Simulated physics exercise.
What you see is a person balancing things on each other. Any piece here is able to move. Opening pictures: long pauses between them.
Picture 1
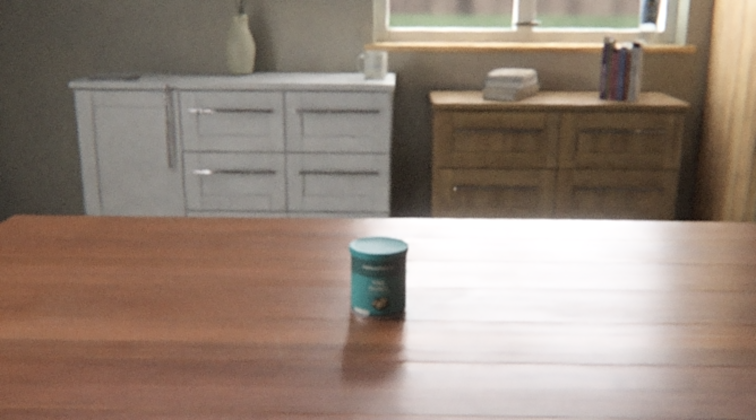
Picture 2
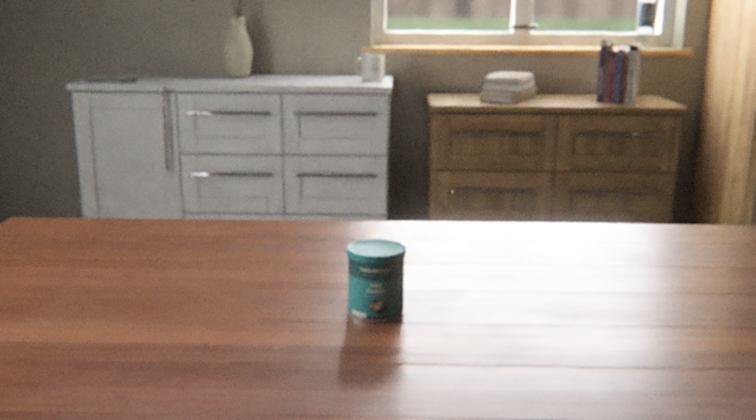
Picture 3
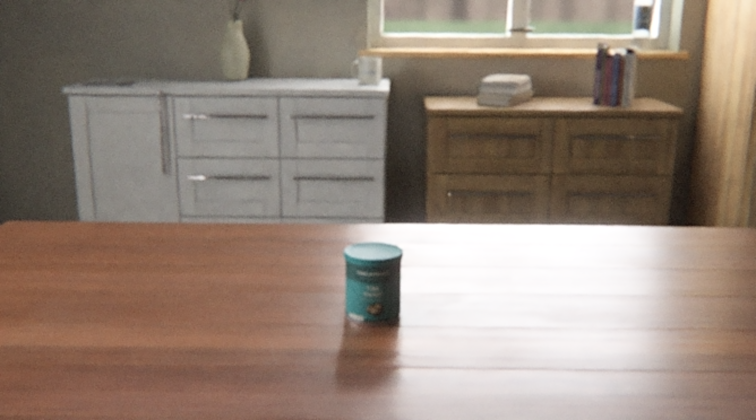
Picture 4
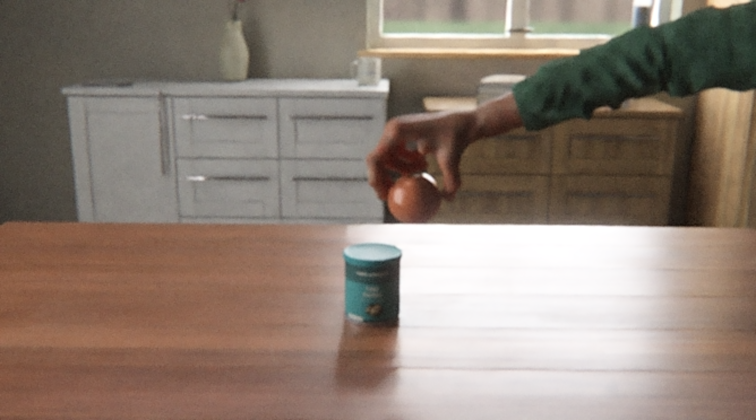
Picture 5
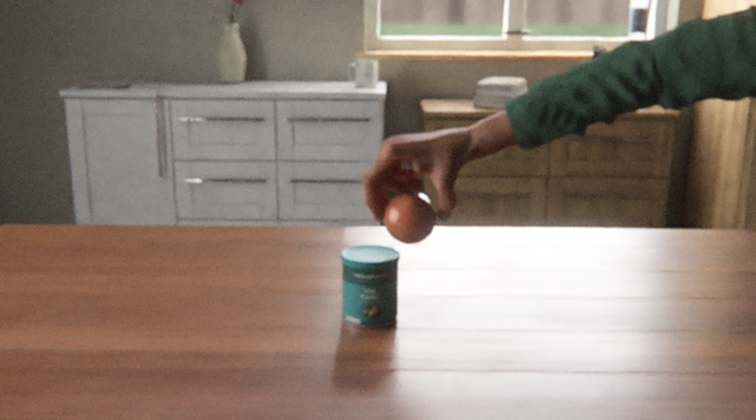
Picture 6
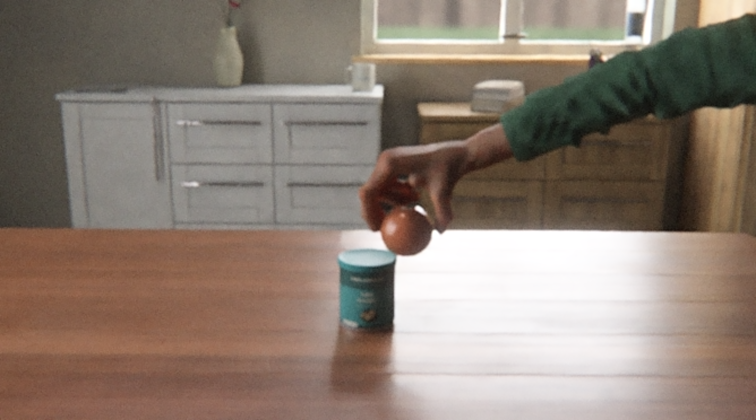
The clip opens on a turquoise pot standing alone on a wooden table, with cabinets and a window behind it. A hand in a green sleeve appears from the right, holding an orange tomato above the pot, then lowers it slightly onto the lid's right side, fingers still gripping it.
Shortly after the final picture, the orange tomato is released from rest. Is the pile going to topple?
Yes - it is going to lose a part.
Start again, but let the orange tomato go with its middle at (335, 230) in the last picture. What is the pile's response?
In the end the pile crashes down.
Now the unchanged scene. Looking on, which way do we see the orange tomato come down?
To the right.
Then, 0.30 s after the last picture, orange tomato now fallen.
Then, 0.50 s after the last picture, things are still on the move.
At rest, fallen, orange tomato; turquoise pot in place. Seen from the same camera at the end, orange tomato near (454, 298). The pile comes apart.
